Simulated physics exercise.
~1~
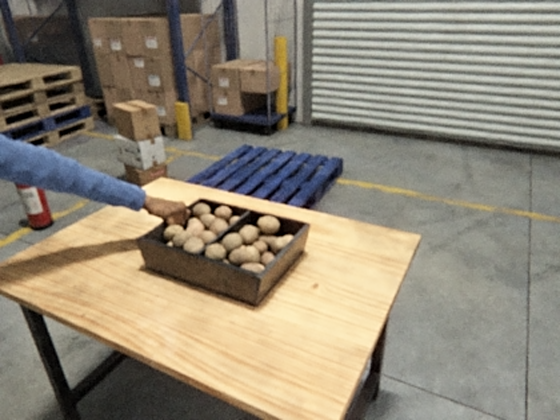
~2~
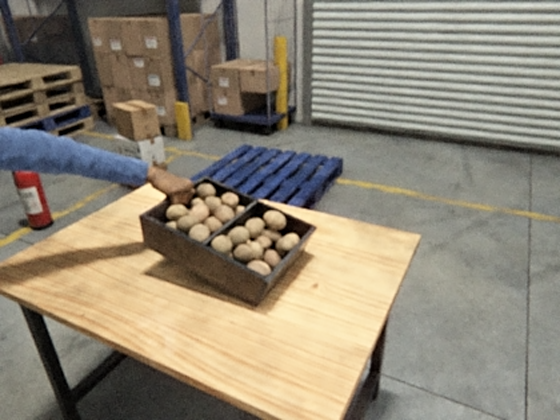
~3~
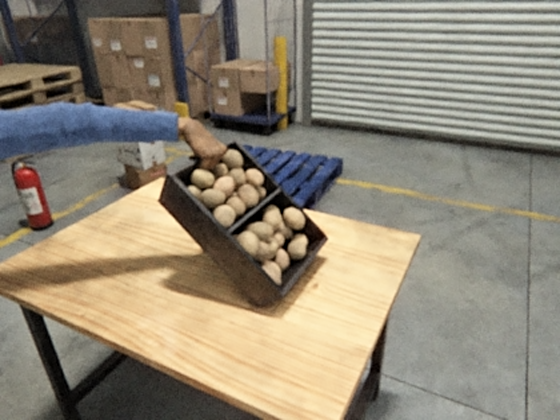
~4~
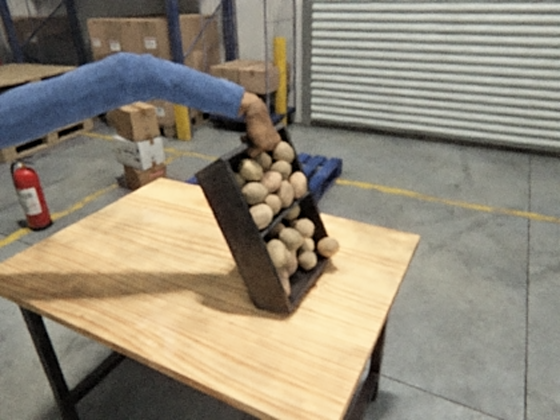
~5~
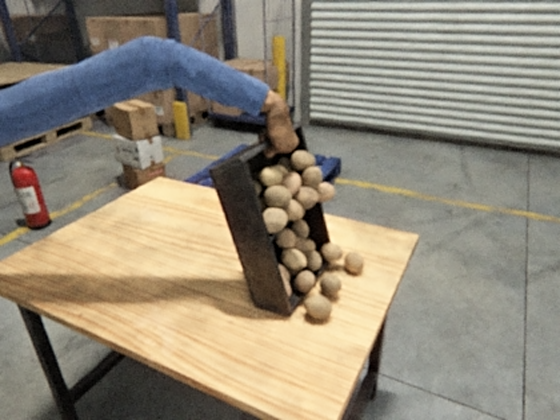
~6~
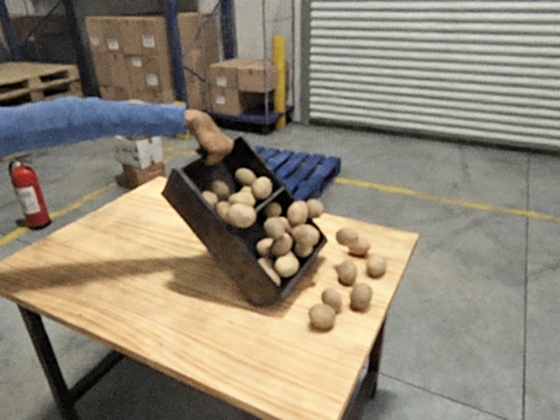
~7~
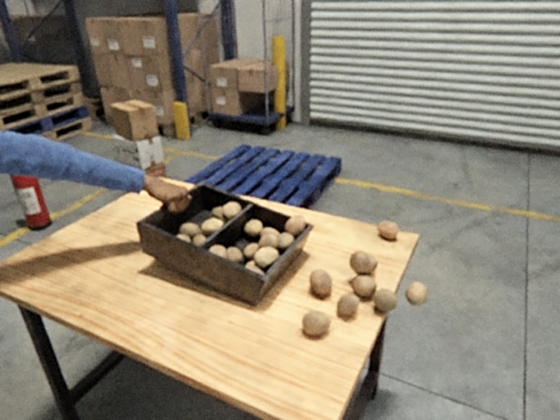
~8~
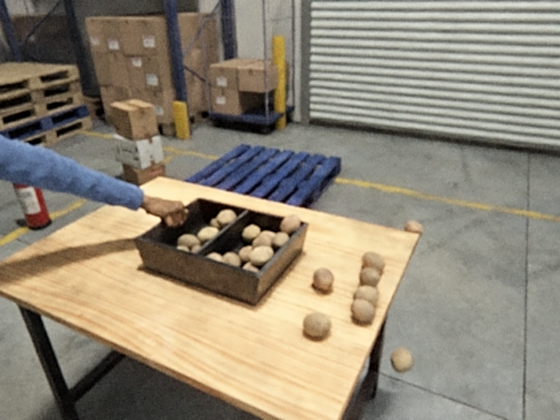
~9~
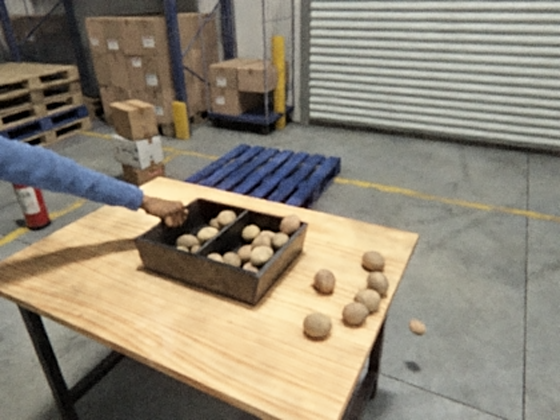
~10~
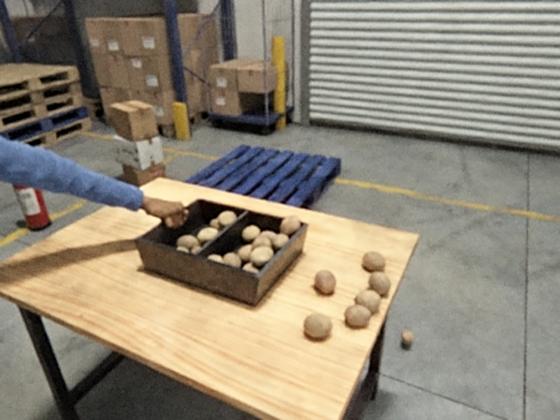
We see a blue-sleeved arm tip a black tray of potatoes steeply to the right on a wooden table, spilling some, then lower it flat again. Several potatoes rest on the tabletop and a few roll off the edge, while most stay in the tray.
